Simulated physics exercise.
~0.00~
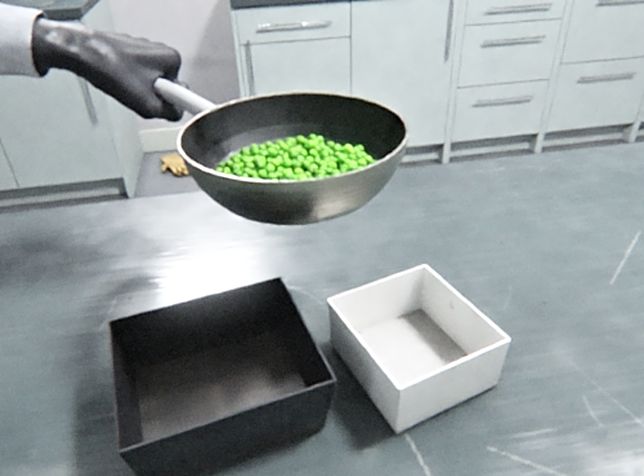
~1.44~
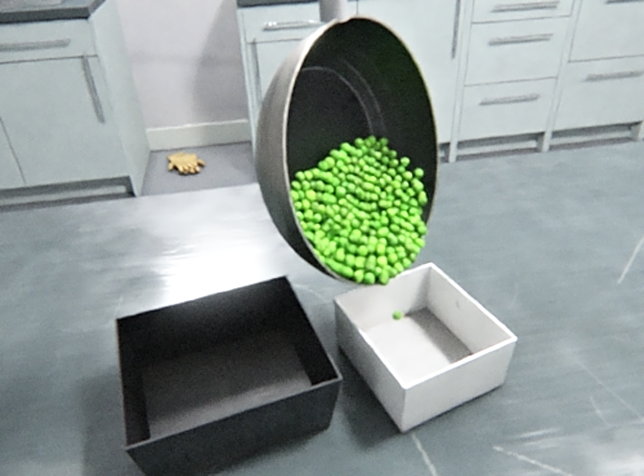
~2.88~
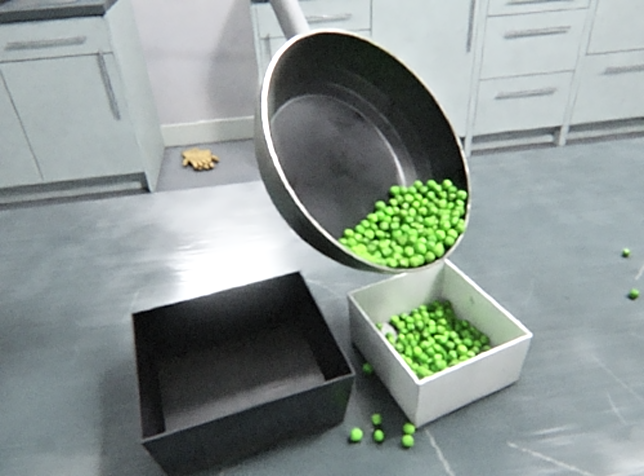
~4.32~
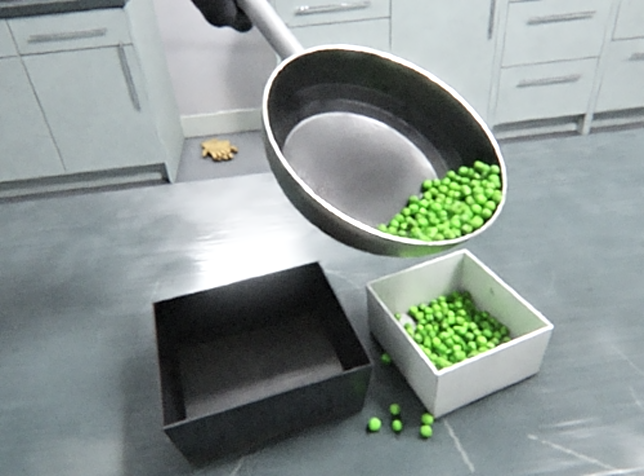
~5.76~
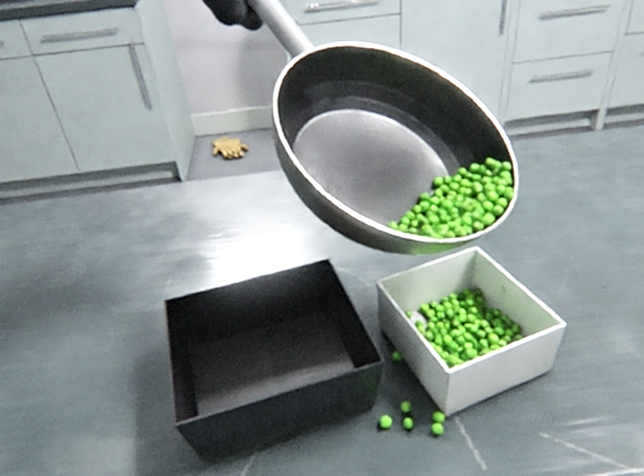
A black-gloved hand holds a dark frying pan of bright green peas above a grey table in a kitchen with pale cabinets, seen from slightly above. On the table, an open black tin stands at left and a smaller white tin at right. The pan tips steeply over the white tin, and peas begin to drop into it. They pour down and partly fill it, while a few land on the table. The pan then eases back to a gentler tilt, ending with many peas still in it, a heap in the white tin, and the black tin empty.
